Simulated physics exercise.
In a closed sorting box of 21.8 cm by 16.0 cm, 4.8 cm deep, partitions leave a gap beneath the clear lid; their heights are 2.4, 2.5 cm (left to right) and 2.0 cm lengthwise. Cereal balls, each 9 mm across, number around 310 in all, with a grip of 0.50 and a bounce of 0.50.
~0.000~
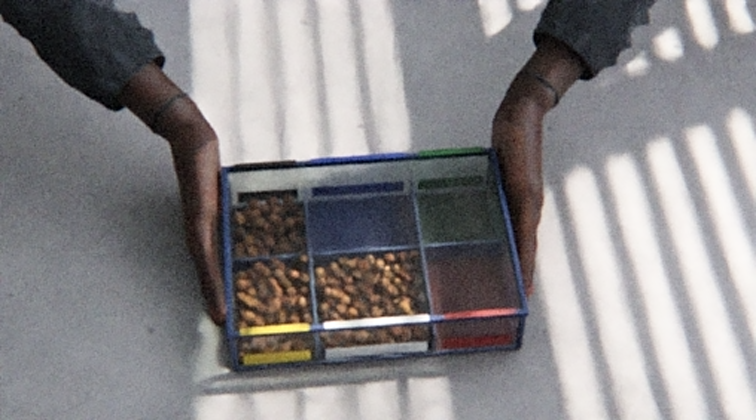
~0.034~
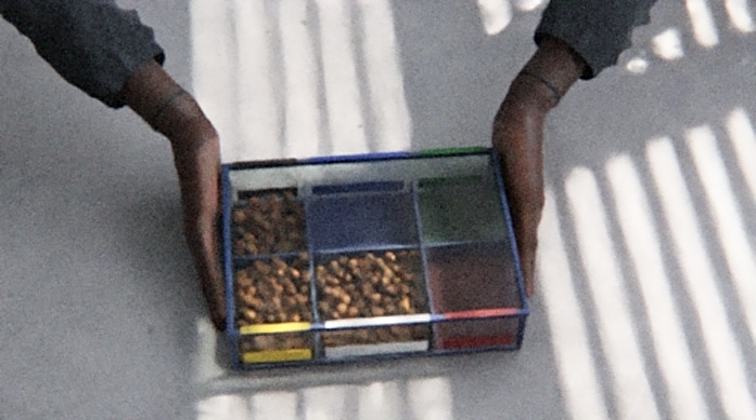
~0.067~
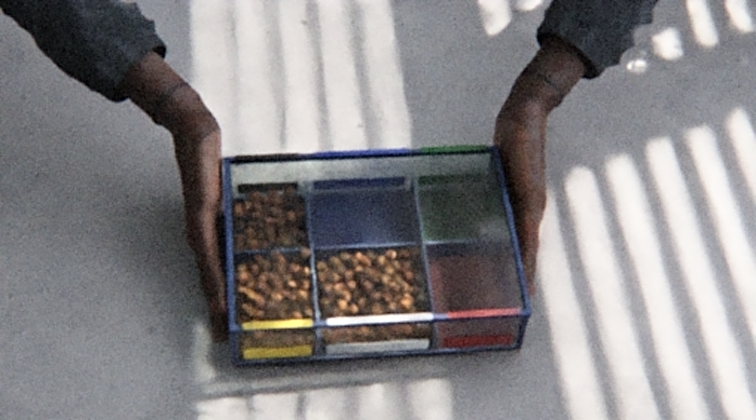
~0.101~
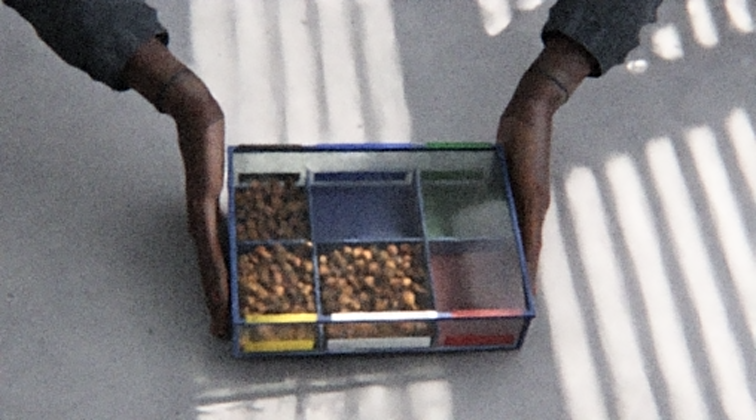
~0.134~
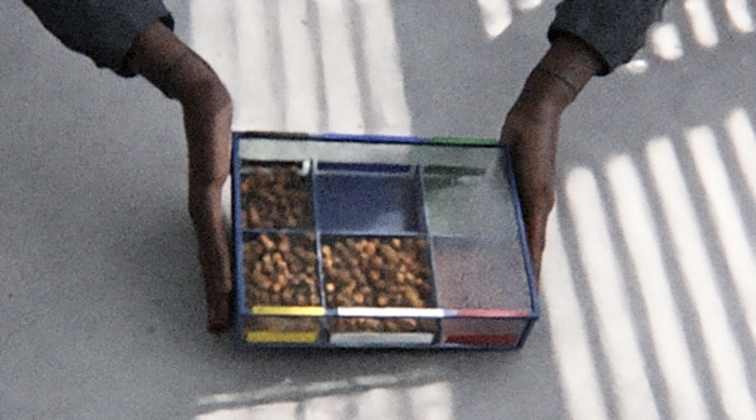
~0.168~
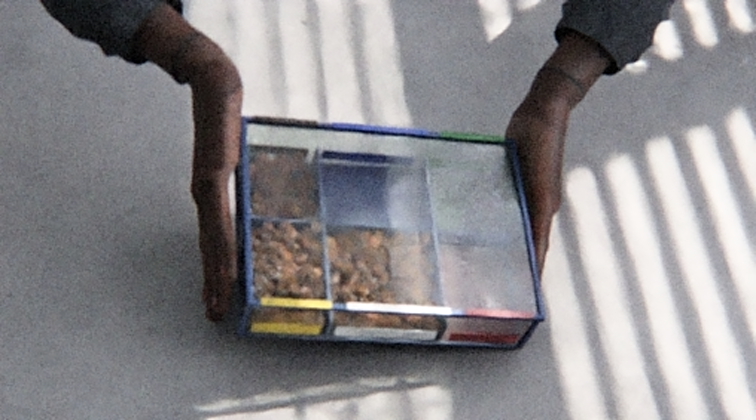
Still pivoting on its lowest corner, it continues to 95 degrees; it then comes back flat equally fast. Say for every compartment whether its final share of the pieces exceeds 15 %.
Red compartment: Exceeds, blue compartment: Does not exceed, green compartment: Does not exceed, yellow compartment: Does not exceed, white compartment: Exceeds, black compartment: Does not exceed.
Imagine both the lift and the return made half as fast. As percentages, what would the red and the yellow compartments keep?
In that case red keeps 60 per cent while yellow keeps 5 per cent.
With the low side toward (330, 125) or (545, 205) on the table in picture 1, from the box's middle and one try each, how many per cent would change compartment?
About 70 per cent on the first try and 90 per cent on the second.
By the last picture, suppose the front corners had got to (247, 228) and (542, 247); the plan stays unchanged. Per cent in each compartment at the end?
Red 0; blue 35; green 35; yellow 0; white 5; black 20.
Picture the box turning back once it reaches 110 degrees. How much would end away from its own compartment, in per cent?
Roughly 80 percent would.
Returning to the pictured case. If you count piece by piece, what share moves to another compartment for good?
75 percent.
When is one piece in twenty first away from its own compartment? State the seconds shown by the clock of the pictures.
Reading: T about 0.70 s.
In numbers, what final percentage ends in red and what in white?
Red 50; white 40.
After 0.83 s, tilt 95 degrees; red 15 %, yellow 20 %, white 50 %, black 15 %.
After 1.27 s, tilt 42 degrees; red 45 %, yellow 5 %, white 45 %.
Then, at 1.79 s, tilt 0 degrees; red 50 %, yellow 5 %, white 40 %.
By 2.1 s all is still; red 50 %, blue 0 %, green 0 %, yellow 5 %, white 40 %, black 0 %.
